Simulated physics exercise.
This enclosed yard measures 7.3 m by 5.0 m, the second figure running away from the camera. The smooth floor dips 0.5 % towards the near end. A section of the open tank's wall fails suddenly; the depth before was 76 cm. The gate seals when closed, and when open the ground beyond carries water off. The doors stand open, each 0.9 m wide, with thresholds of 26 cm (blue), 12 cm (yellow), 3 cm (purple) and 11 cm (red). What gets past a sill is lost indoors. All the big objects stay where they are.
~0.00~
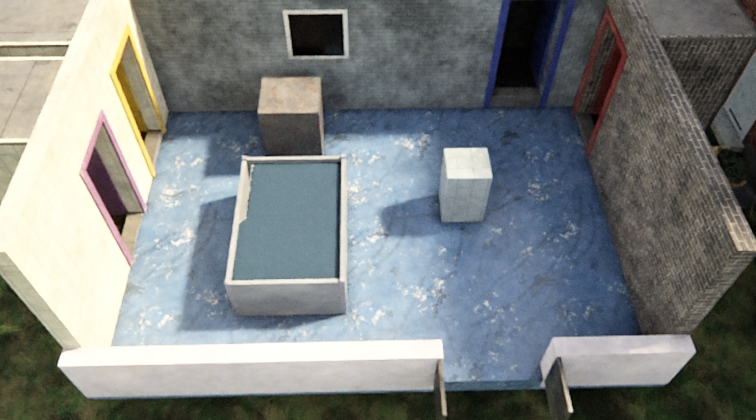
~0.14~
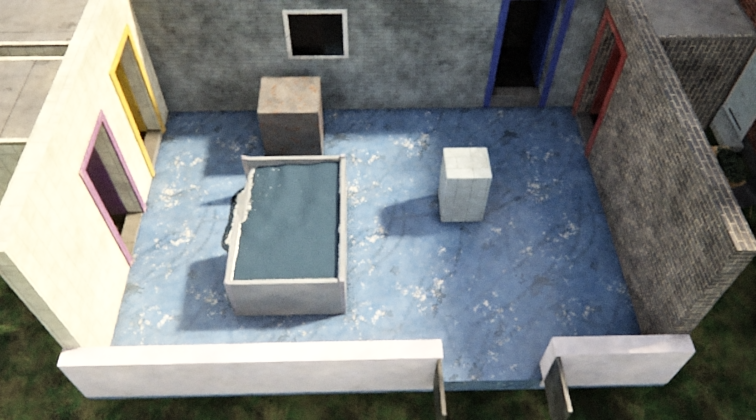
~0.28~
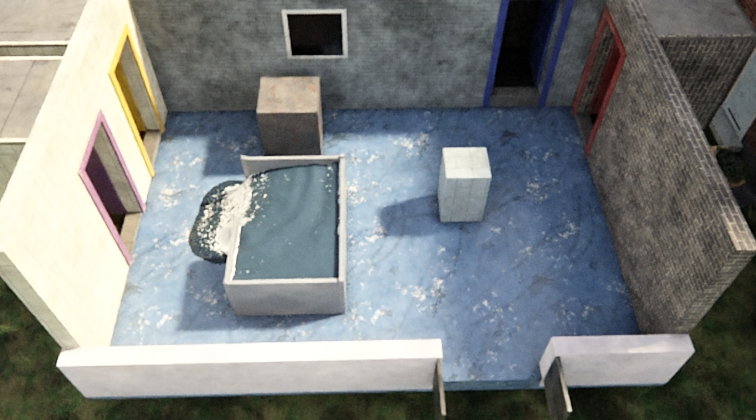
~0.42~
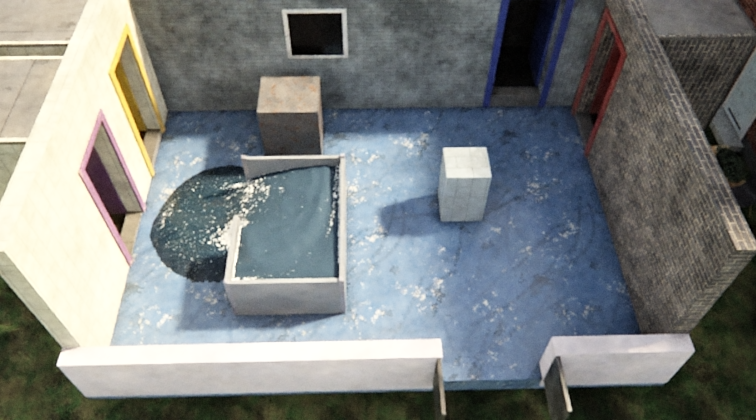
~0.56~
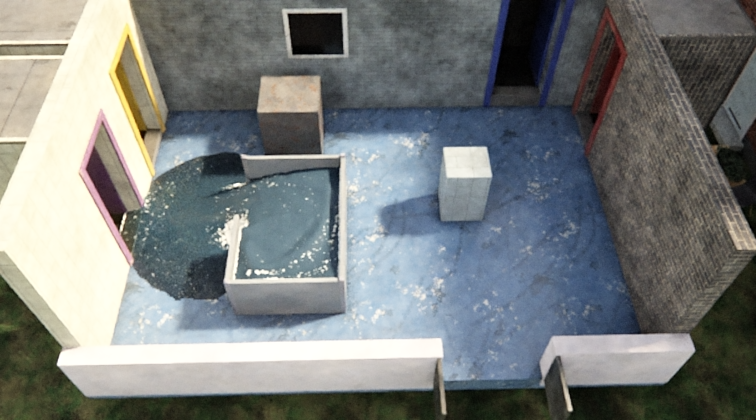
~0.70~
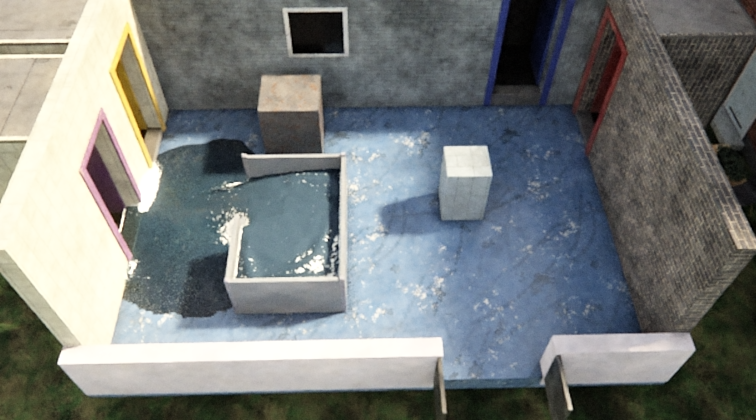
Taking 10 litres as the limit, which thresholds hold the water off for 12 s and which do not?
The water let in: At the blue door it keeps below the limit; at the yellow door it exceeds the limit; at the purple door it exceeds the limit; at the red door it stays under the limit.
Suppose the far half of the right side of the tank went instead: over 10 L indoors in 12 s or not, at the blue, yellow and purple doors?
Then: Blue under, yellow not over, purple below.
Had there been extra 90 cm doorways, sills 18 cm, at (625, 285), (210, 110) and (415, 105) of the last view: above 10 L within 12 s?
In turn: Below, above, not over.
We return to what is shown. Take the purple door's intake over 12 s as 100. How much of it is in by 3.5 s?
About 65 per cent.
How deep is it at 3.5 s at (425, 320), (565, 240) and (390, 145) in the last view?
Roughly 0, 0 and 1 cm, in turn.
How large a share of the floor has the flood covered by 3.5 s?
Some 40 per cent of it.
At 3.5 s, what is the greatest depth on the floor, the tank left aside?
About 23 cm.
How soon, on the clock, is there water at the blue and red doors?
Blue 3.8 s, red 4.5 s.
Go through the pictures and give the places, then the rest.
In the first picture, still water, 76 cm deep, in the open tank at (290, 218).
In the second picture, the front is at a hidden place, 0.6 m from the gap at (248, 212); 0.3 m2 of floor is under water; 76 cm left at the back of the open tank.
In the third picture, the front is at (198, 248), 0.9 m from the gap at (248, 212); 1.0 m2 of floor is under water; 75 cm left at the back of the open tank.
In the fourth picture, water pours out at (248, 213) and has run 1.4 m, to (157, 238); typically 9 cm deep outside, 69 cm at the open tank's back.
In the fifth picture, the front is at (122, 234), 2.0 m from the gap at (249, 212); 3.9 m2 of floor is under water; 64 cm left at the back of the open tank.
In the sixth picture, water pours out at (249, 211) and has run 2.2 m, to (157, 159); typically 6 cm deep outside, 65 cm at the open tank's back.
After 1.4 s water covers 20 % of the floor and is deepest (41 cm) near (147, 201); blue door not reached, yellow door 25 cm at the sill, 8 L in, purple door 19 cm at the sill, 176 L in, red door not reached.
After 2.2 s water covers 25 % of the floor and is deepest (39 cm) near (168, 115); blue door not reached, yellow door 21 cm at the sill, 47 L in, purple door 20 cm at the sill, 363 L in, red door not reached.
After 3.5 s water covers 40 % of the floor and is deepest (23 cm) near (167, 122); blue door not reached, yellow door 17 cm at the sill, 78 L in, purple door 18 cm at the sill, 555 L in, red door not reached.
After 7.0 s water covers 75 % of the floor and is deepest (12 cm) near (105, 370); blue door 2 cm at the sill, 0 L in, yellow door 8 cm at the sill, 92 L in, purple door 11 cm at the sill, 772 L in, red door 6 cm at the sill, 0 L in.
After 12.0 s water covers 95 % of the floor and is deepest (8 cm) near (105, 370); blue door 4 cm at the sill, 0 L in, yellow door 4 cm at the sill, 92 L in, purple door 6 cm at the sill, 866 L in, red door 4 cm at the sill, 0 L in.
